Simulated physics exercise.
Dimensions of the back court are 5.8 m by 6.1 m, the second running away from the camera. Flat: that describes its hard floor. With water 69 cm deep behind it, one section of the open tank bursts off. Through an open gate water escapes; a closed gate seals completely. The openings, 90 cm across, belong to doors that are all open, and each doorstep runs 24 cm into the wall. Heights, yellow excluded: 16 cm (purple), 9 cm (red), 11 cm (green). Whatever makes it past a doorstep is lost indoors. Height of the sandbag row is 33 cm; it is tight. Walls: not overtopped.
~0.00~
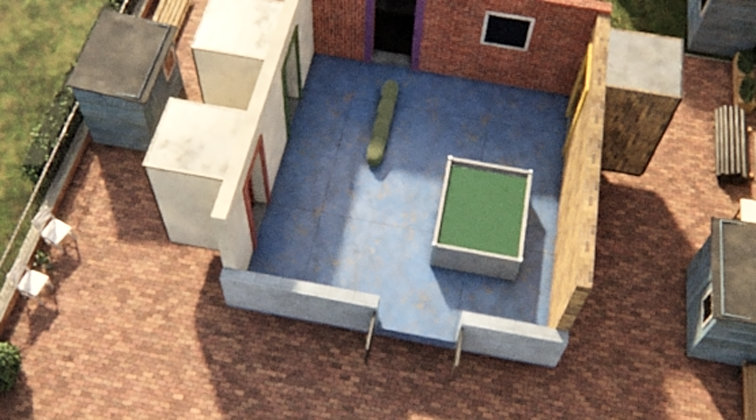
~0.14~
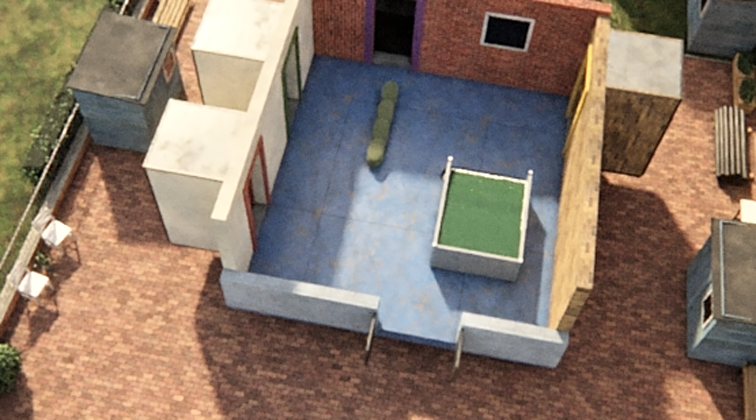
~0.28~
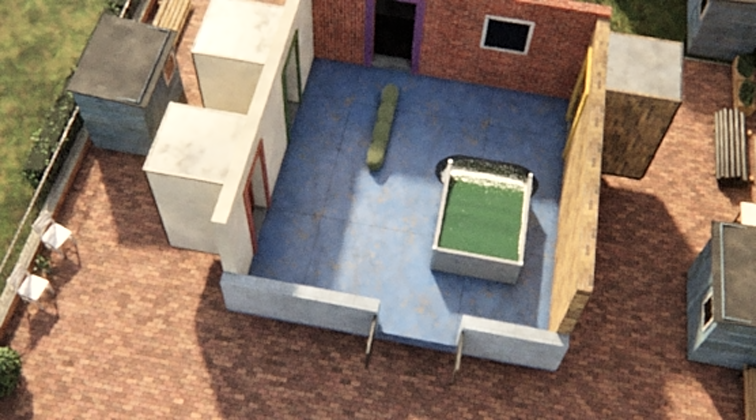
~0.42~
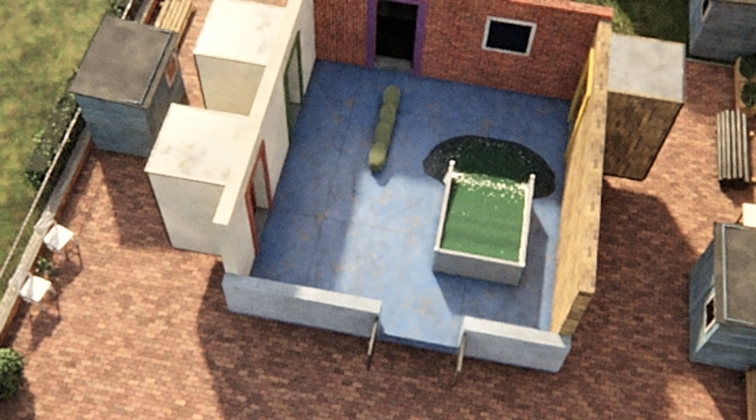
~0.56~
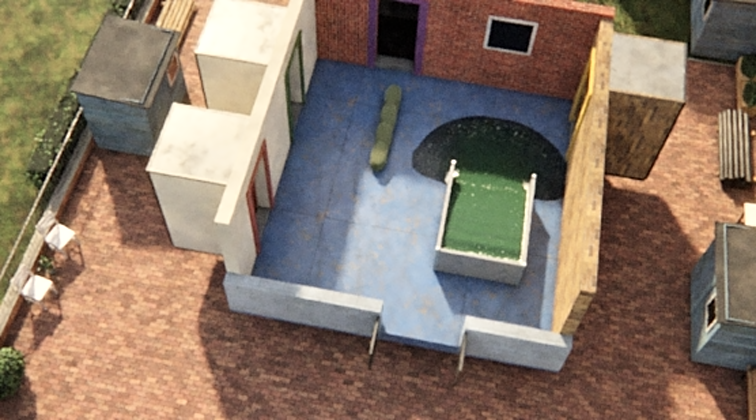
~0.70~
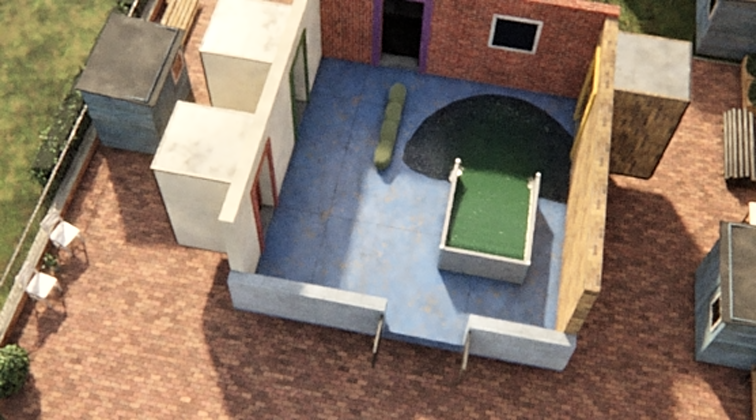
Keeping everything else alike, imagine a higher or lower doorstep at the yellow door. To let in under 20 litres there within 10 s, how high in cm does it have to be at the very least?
At least roughly 21 cm.
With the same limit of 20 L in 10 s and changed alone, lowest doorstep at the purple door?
I'd raise purple to close to 13.0 cm.
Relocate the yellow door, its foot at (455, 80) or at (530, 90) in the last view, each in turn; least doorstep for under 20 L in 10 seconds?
You'd want roughly 22 cm there first, then roughly 30 cm.
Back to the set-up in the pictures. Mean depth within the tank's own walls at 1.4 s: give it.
I'd put it near 34 cm.
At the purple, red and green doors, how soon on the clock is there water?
Purple 1.6 s, red 4.5 s, green 3.0 s.
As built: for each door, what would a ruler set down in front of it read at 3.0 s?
Depth (cm): Purple 16 / red 0 / green 5 / yellow 22.
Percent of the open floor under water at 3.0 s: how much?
Roughly 35 percent of the floor.
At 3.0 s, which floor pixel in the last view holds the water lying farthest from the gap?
The tip of the flood lies near (321, 60).
After 1.4 s water covers 30 % of the floor, deepest (41 cm) near (576, 103); 14 cm at the yellow door, 0 litres in over its 9 cm doorstep.
After 3.0 s water covers 35 % of the floor, deepest (24 cm) near (571, 156); 22 cm at the yellow door, 77 litres in over its 9 cm doorstep.
After 10.0 s water covers 95 % of the floor, deepest (9 cm) near (250, 292); 6 cm at the yellow door, 132 litres in over its 9 cm doorstep.
At the yellow door as built, the water arrived by 0.8 s and peaked near 25 cm at 2.6 s.
With a doorstep of 18 cm, 34 litres would have come in within the 10 s; with 24.5 cm, 10 litres. So under 20 litres takes about 21 cm.
